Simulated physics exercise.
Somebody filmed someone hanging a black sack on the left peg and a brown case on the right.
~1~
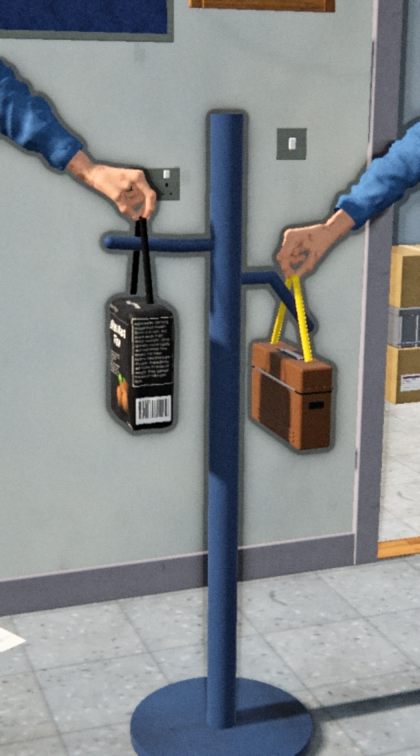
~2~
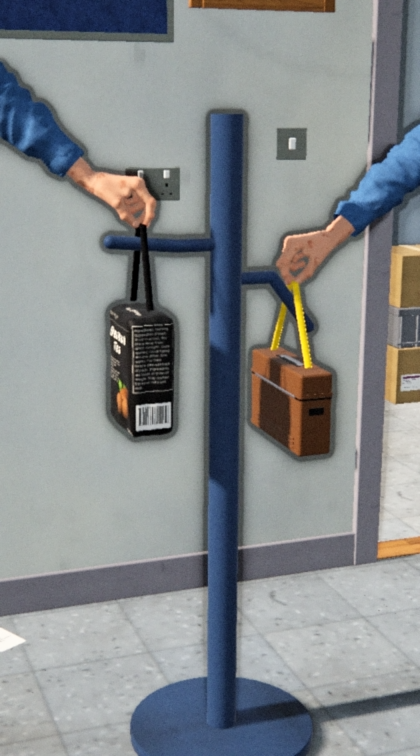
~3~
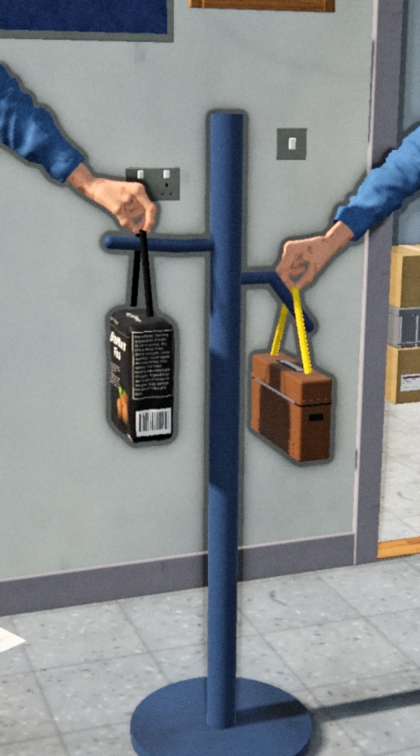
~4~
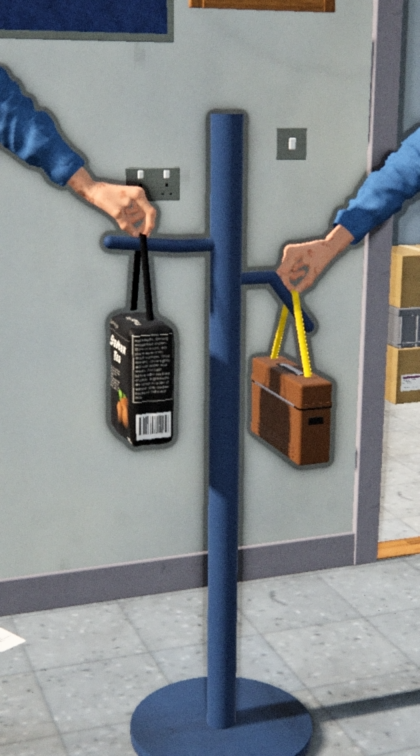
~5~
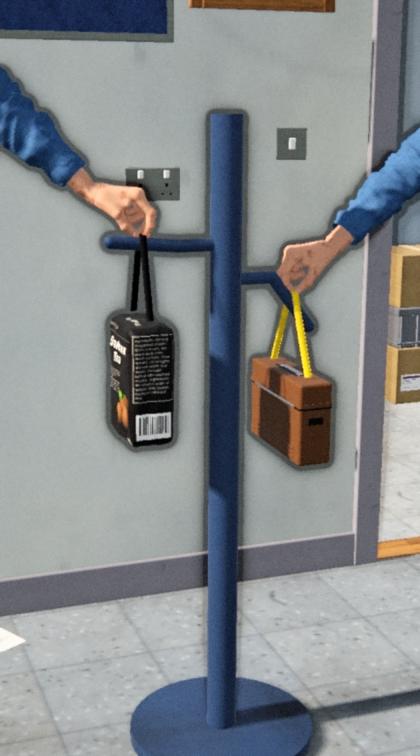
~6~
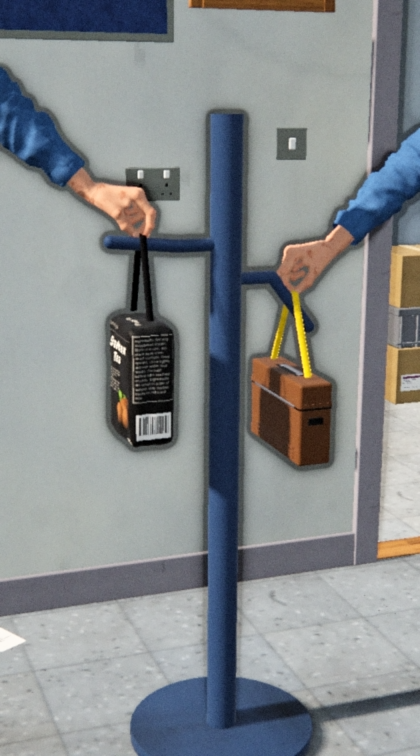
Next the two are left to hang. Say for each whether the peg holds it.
As it turns out, the black sack holds on, the brown case comes down.
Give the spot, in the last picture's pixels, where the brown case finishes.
Near (241, 714).
Then, 0.34 s past the final frame, black sack on its peg near (144, 381); brown case falling near (286, 577).
Then, 0.60 s past the final frame, black sack on its peg near (147, 382); brown case on the floor near (222, 699).
When it is over, black sack on its peg near (147, 382); brown case on the floor near (241, 714). The black sack remains on its peg and the brown case slips off its peg.
